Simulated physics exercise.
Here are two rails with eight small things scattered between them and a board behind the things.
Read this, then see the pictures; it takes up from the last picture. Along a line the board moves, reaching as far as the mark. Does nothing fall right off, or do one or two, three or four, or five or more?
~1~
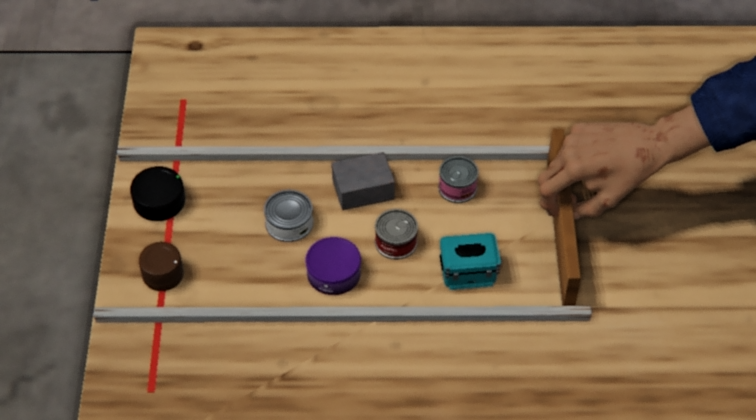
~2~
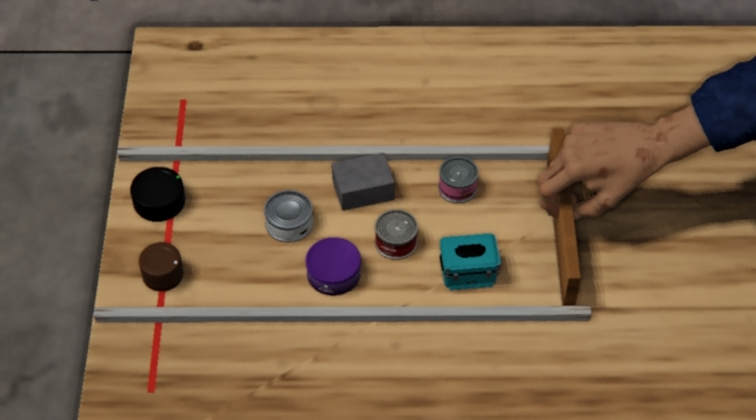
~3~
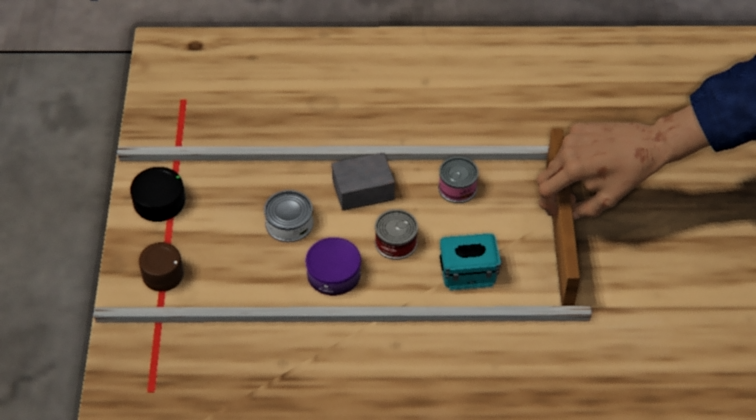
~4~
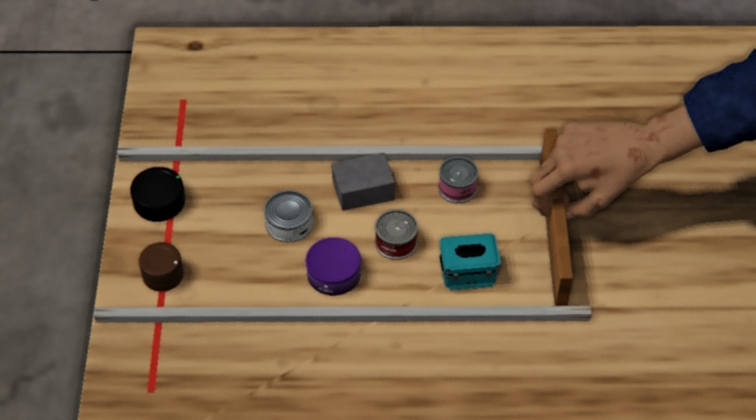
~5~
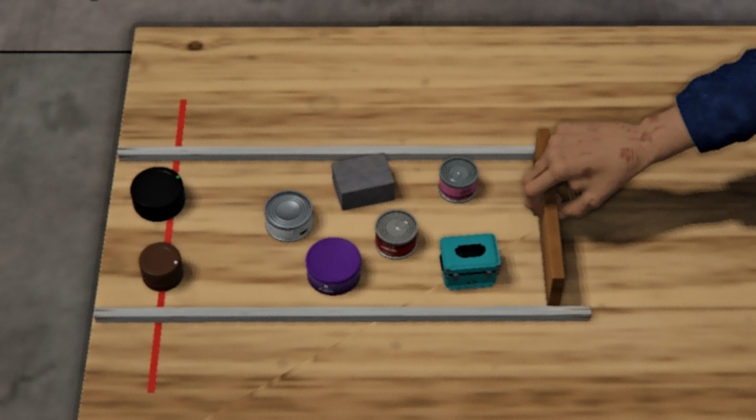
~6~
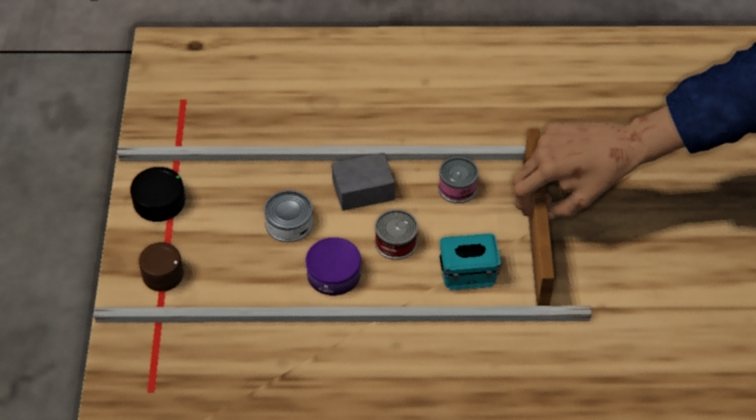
Three or four fall off.
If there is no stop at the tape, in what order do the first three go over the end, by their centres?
Brown lid, black lid, purple tub.
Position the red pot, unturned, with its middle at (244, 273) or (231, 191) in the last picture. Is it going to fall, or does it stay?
Place by place, it goes off; goes off.
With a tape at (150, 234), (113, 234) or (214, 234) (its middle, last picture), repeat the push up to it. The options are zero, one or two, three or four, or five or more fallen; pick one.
In order: Five or over, more than four, either one or two.
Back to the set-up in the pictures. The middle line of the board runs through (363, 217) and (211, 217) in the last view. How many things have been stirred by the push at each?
Counts: 6, 8.
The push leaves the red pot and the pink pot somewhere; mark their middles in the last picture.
Red pot at about (146, 233), pink pot at about (154, 179).
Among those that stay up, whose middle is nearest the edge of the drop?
It's the white pot.
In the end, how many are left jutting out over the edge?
The number overhanging is 1.
Soon after, none off yet; black lid at rest near (158, 194); brown lid at rest near (161, 267); white pot moving near (279, 220).
At rest, the number that fall off is three or four; fallen, grey block, purple tub, brown lid and black lid.
